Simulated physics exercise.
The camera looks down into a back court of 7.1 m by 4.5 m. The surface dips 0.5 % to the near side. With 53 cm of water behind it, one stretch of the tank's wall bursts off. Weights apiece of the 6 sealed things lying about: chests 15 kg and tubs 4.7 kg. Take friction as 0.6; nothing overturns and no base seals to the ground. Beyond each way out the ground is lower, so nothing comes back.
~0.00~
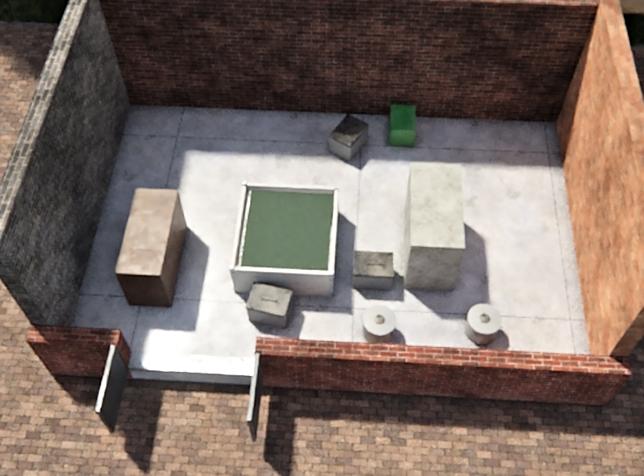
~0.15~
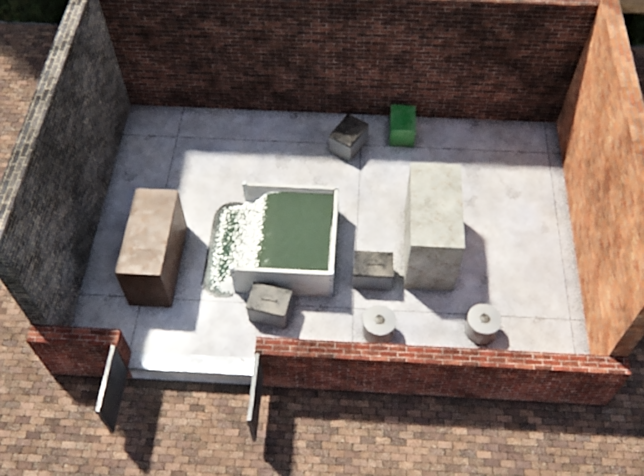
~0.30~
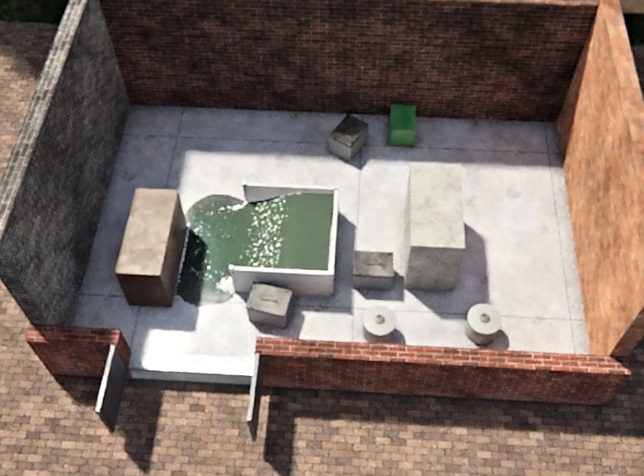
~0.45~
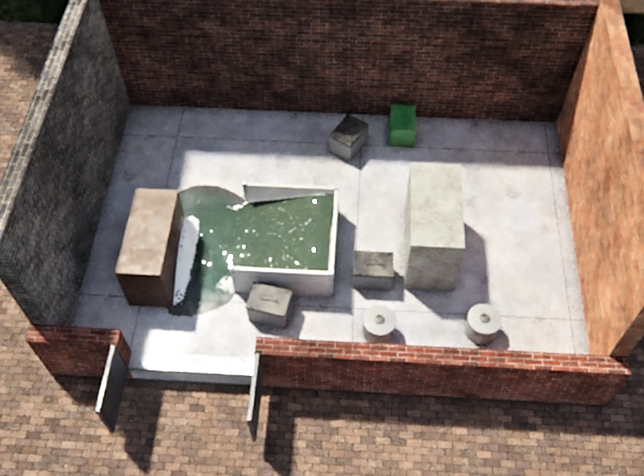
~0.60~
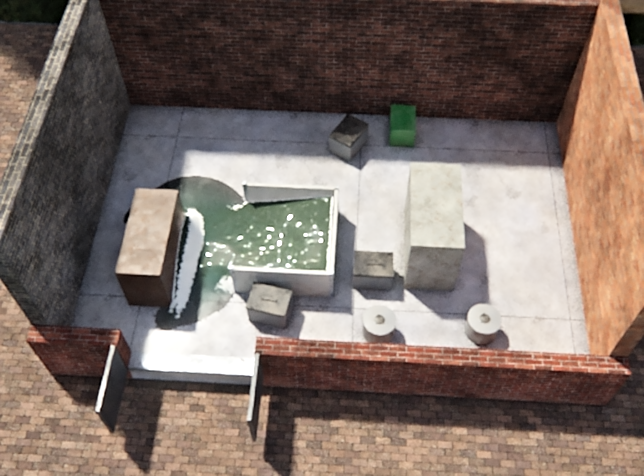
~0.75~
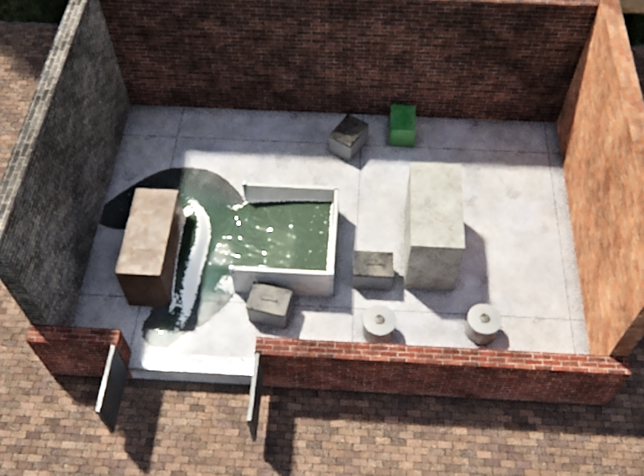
Green water bursts through the left side of a white-walled tank in a brick-walled court, seen from high above by a still camera. A brown block stands left of the tank, a tall pale block to its right, with grey chests, two round tubs and a green chest at the back. The water foams out leftward, strikes the brown block, and spreads around it toward the back and the near opening, while the objects stay put.
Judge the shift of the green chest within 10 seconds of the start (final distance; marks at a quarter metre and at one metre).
Green chest barely shifts.
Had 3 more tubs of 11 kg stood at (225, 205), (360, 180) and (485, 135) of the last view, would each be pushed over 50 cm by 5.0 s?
In that order: Past it, less, less.
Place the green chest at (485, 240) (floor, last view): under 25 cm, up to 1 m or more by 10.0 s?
It barely shifts.
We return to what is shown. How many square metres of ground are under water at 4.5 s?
About 15 m2.
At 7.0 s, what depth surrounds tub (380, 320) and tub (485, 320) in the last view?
About 0 and 0 cm.
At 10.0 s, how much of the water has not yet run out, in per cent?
Some 60 per cent remains.
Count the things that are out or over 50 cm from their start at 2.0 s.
I count 0.
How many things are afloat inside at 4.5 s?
I count 0.
After 2.0 s the green chest is near (403, 118), 0.0 m from its start, aground; 0 of 6 are out; 0 afloat.
After 4.5 s the green chest is near (403, 118), 0.0 m from its start, aground; 0 of 6 are out; 0 afloat.
After 7.0 s the green chest is near (403, 118), 0.0 m from its start, aground; 0 of 6 are out; 0 afloat.
After 10.0 s the green chest is near (403, 118), 0.0 m from its start, aground; 0 of 6 are out; 0 afloat.
